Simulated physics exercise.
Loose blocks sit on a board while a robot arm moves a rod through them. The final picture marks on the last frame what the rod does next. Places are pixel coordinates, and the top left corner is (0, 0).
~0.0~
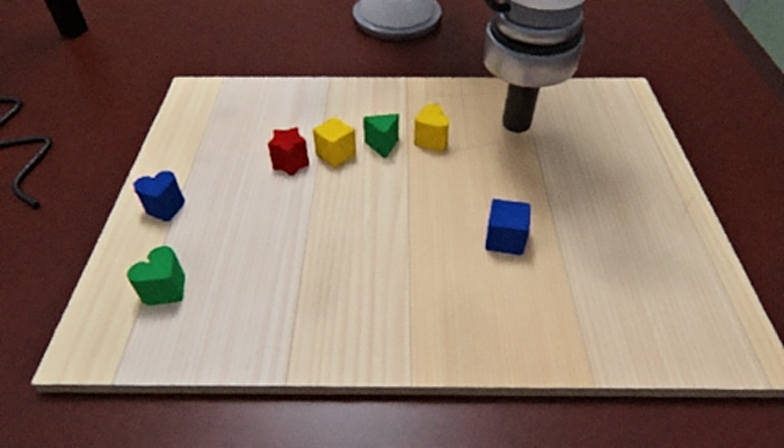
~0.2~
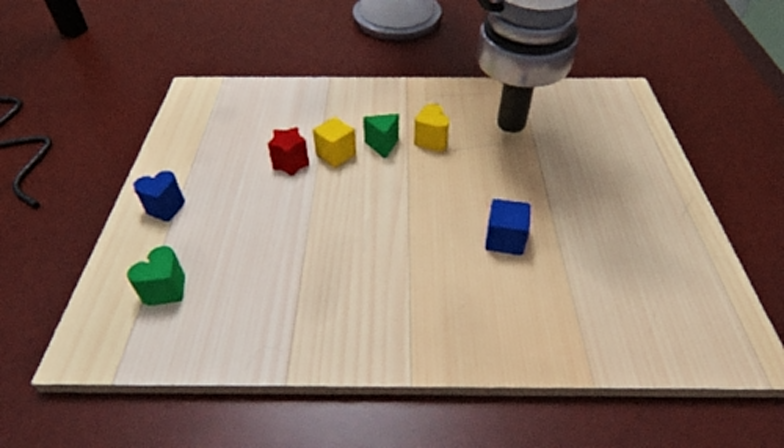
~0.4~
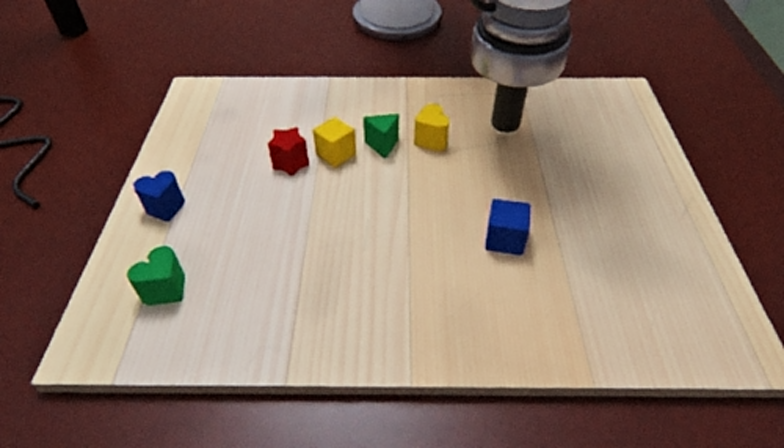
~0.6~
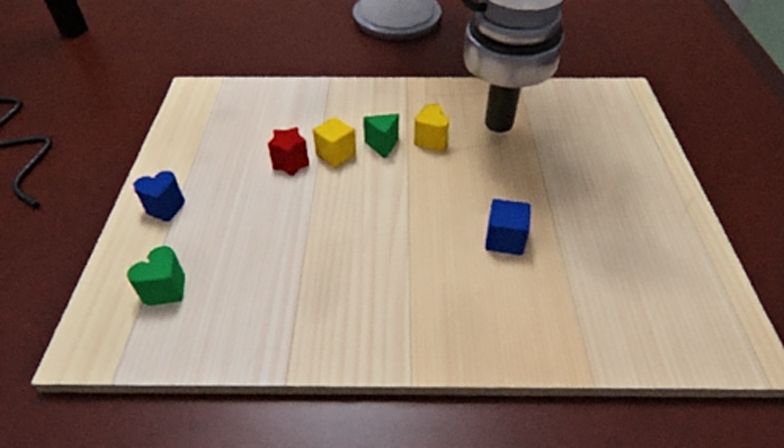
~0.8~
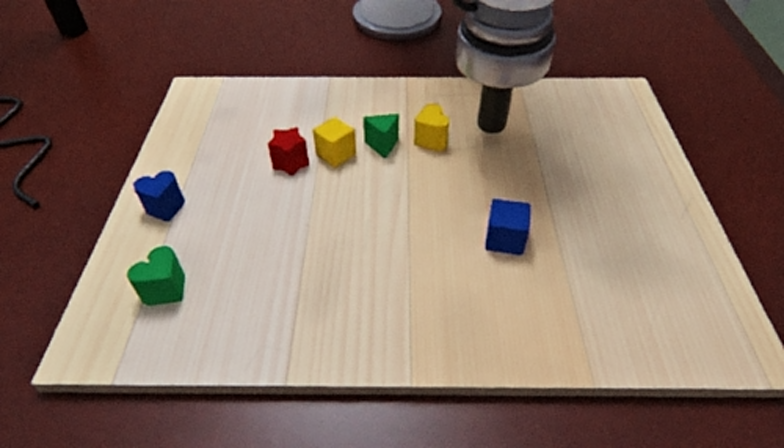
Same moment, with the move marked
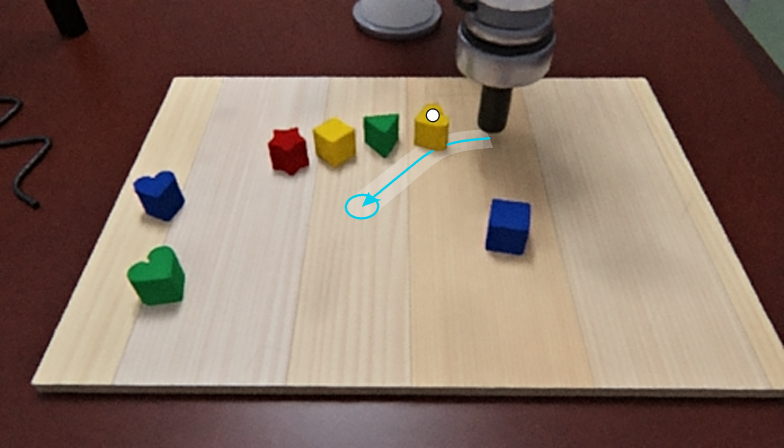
A robot arm holding a dark rod drifts slowly left above the far side of a pale wooden board on a dark red table, seen from a fixed, raised viewpoint. Red, yellow, green and yellow blocks line the back, with blue and green heart blocks at left and a blue block right of centre. The rod touches nothing, and every block stays still.
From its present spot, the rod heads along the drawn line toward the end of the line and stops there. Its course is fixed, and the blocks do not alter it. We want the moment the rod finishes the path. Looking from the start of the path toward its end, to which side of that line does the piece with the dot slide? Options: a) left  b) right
I choose b.
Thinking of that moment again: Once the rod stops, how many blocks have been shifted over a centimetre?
It's going to be one.
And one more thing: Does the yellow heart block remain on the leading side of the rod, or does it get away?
The rod has lost it.
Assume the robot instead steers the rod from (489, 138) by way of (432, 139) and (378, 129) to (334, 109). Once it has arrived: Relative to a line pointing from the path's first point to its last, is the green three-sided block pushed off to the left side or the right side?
The shift is to the left of that direction.
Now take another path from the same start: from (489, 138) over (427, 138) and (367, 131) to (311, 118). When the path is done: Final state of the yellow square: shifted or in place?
The yellow square moves.
The line goes from (489, 138) through (439, 148) and (401, 175) to (362, 206); the dot is on the yellow heart block.
The first path, step by step. One third of the way, rod at (439, 135); yellow heart block at (414, 117), turned 40° clockwise.
Two thirds of the way, rod at (401, 162); green three-sided block at (380, 119), turned 20° anticlockwise; yellow heart block at (406, 119), turned 70° clockwise.
At the end, rod at (361, 194); yellow square unmoved; green three-sided block at (380, 119), turned 20° anticlockwise; yellow heart block at (406, 119), turned 70° clockwise.
